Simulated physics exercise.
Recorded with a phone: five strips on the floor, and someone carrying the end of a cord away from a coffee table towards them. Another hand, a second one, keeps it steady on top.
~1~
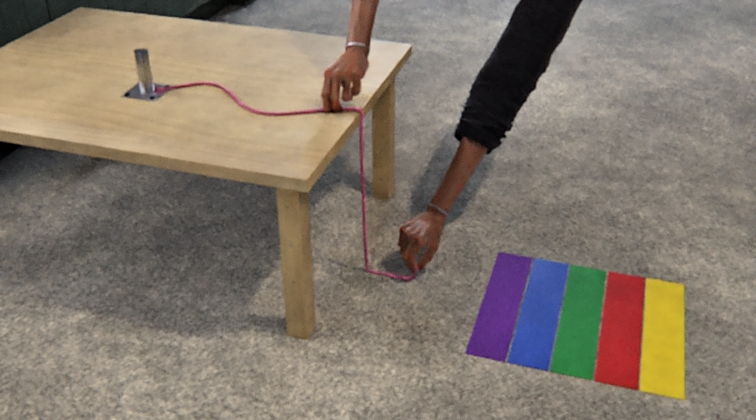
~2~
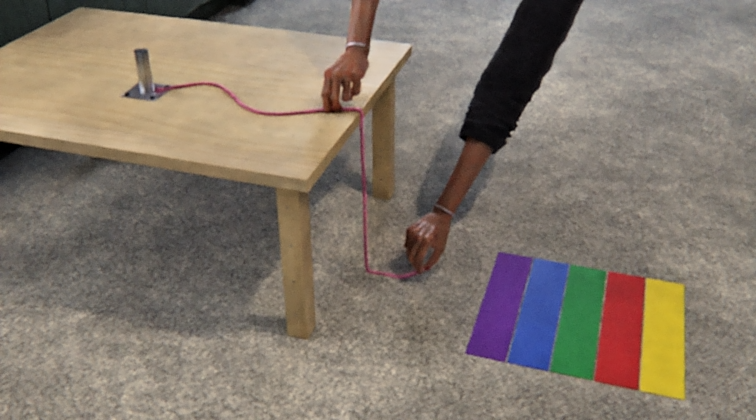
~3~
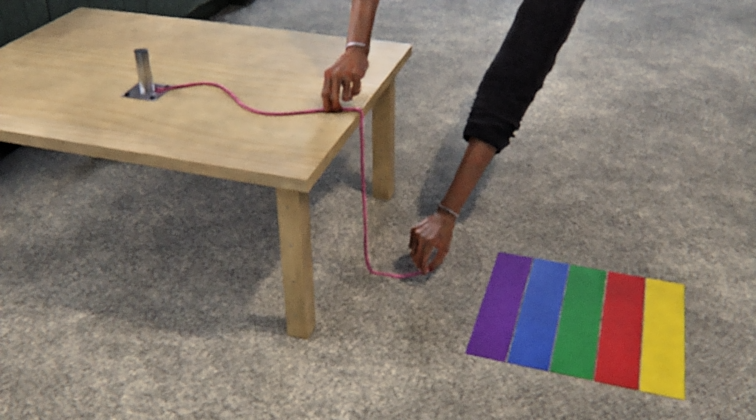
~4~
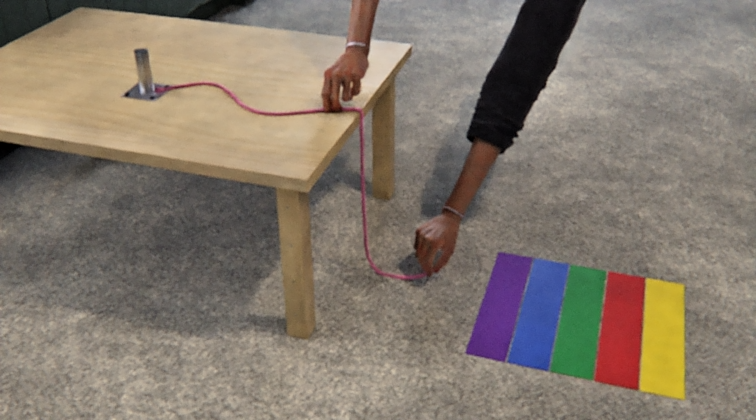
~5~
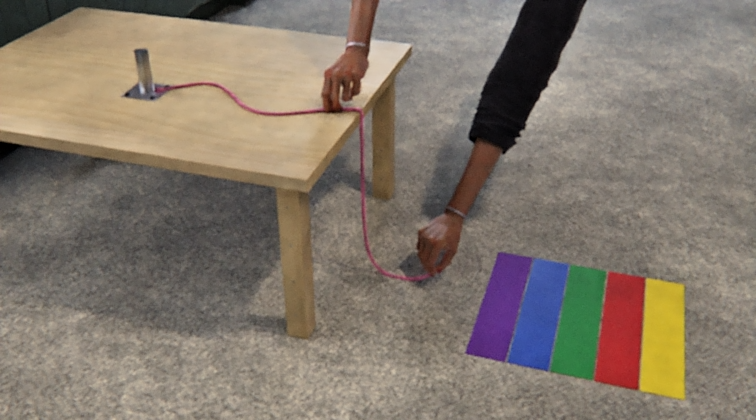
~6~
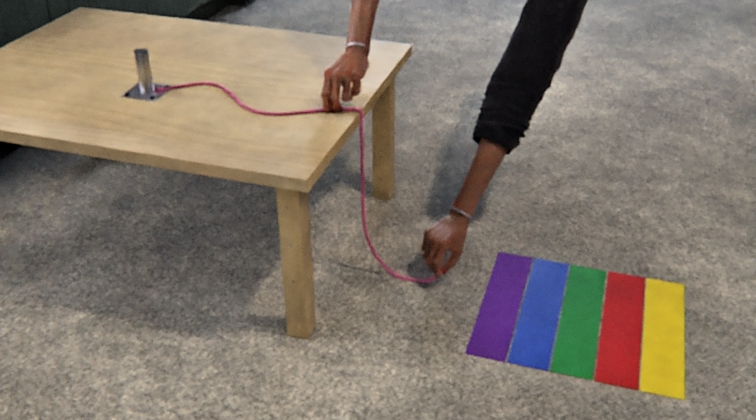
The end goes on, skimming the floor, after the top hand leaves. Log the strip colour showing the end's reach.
Reach: Green strip.
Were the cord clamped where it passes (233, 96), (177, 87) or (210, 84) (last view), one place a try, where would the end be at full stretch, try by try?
Estimated pixels in sequence: (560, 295), (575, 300) and (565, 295).
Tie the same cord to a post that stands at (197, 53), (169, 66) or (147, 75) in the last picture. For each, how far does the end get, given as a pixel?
Places per try: (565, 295); (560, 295); (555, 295).
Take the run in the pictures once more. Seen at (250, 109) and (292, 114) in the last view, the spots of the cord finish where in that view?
Near (283, 106) and (326, 111).
Soon after, end near (503, 284); over purple.
After that, end near (554, 294); over blue.
At the stop, end near (583, 299); over green. Over green.
